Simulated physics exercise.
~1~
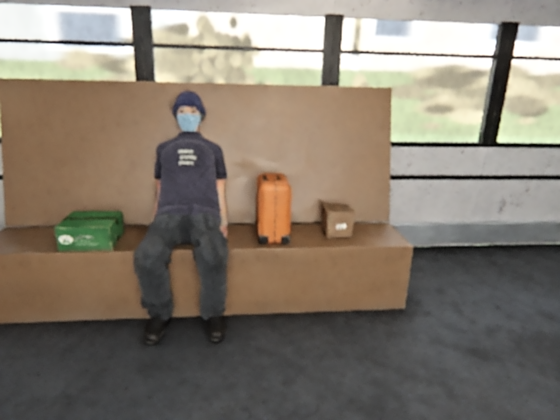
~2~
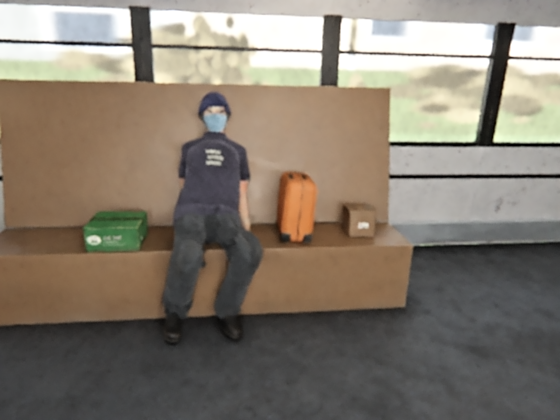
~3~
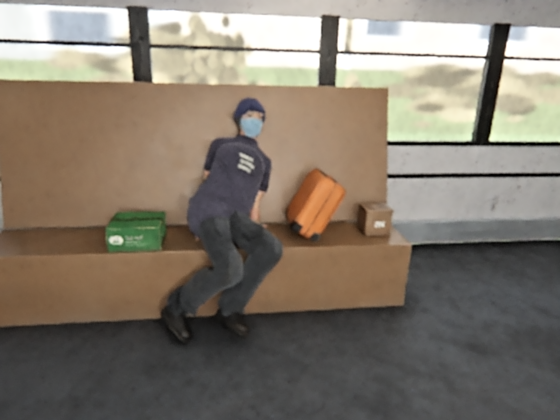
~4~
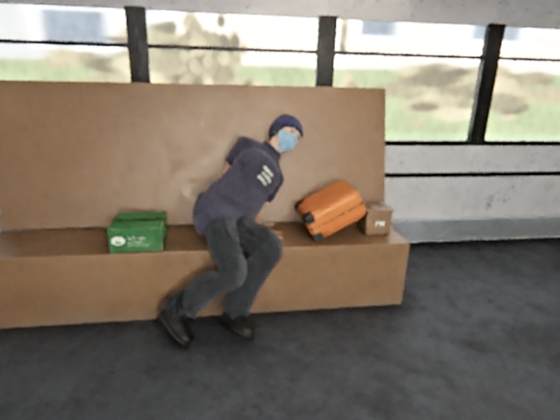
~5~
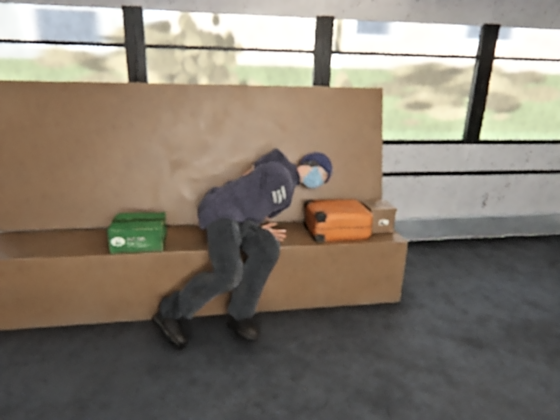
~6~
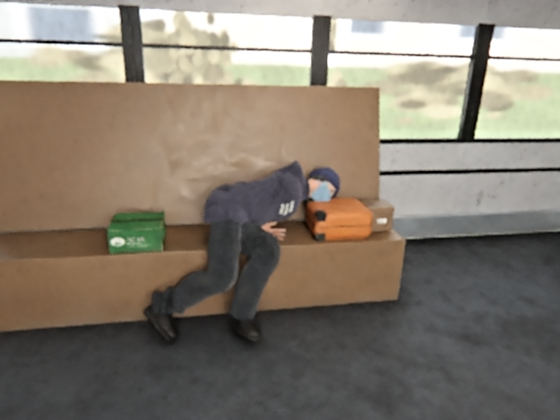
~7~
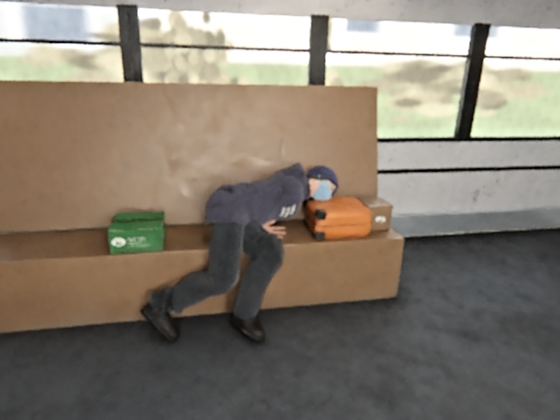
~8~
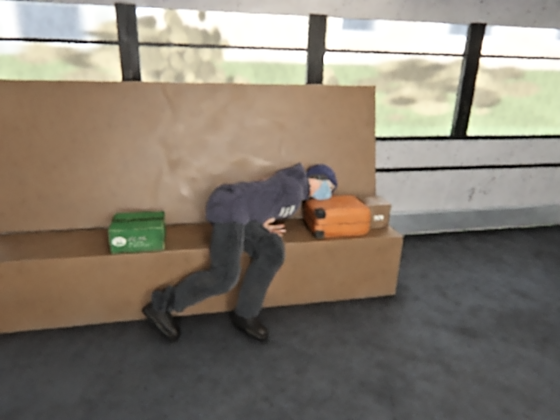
A person in a dark cap, pale blue face mask, navy T-shirt and dark trousers sits on a long tan bench beneath windows, seen from the front across a dark grey floor. A green carton rests to the left, with an upright orange case and a small brown box to the right. The person and all the baggage slide right along the seat. The case tips over onto its side against the brown box as the person leans right, then folds down sideways. Finally the person lies slumped with head against the case, hips still on the bench, and everything stays aboard.
